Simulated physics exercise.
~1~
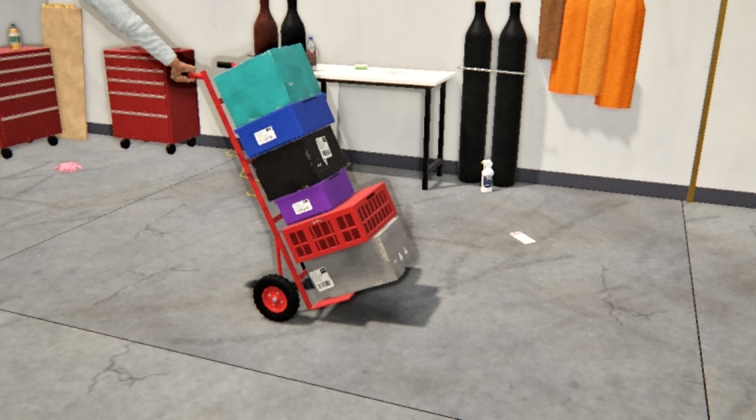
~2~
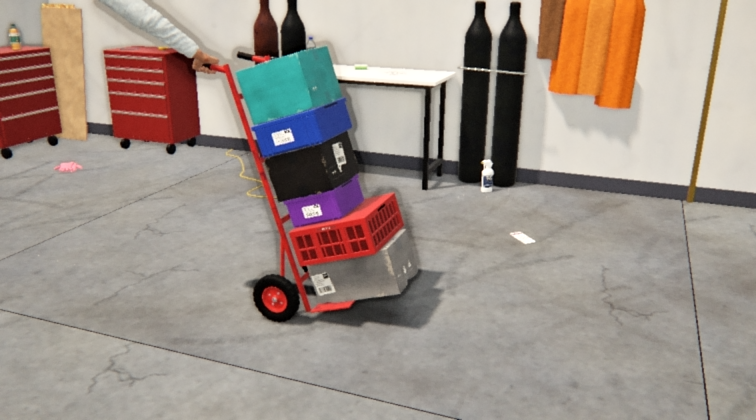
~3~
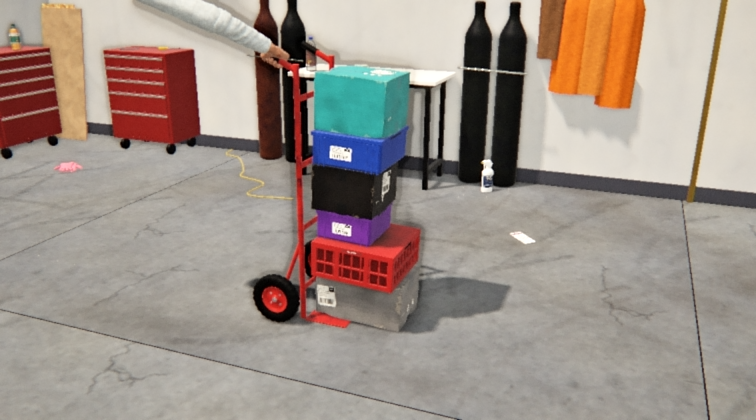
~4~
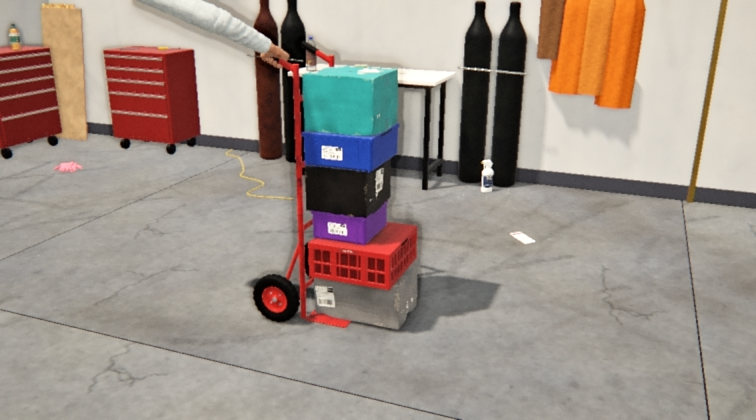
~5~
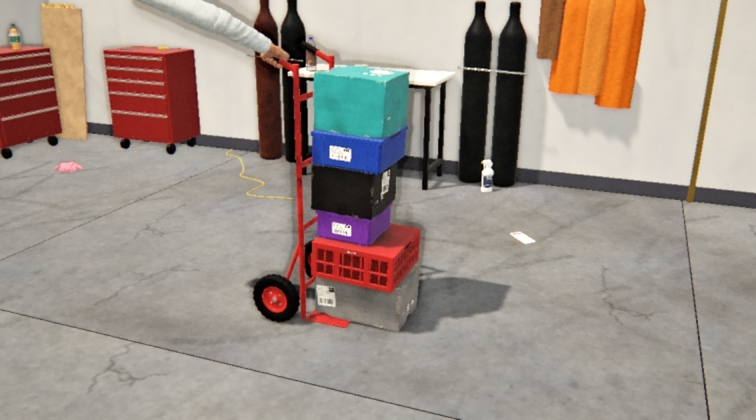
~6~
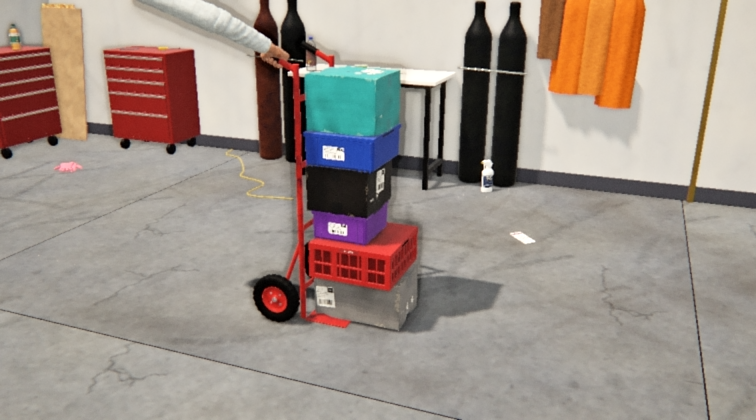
An arm tipping a red sack truck upright in a workshop, its six stacked boxes and crates rocking slightly but staying stacked.
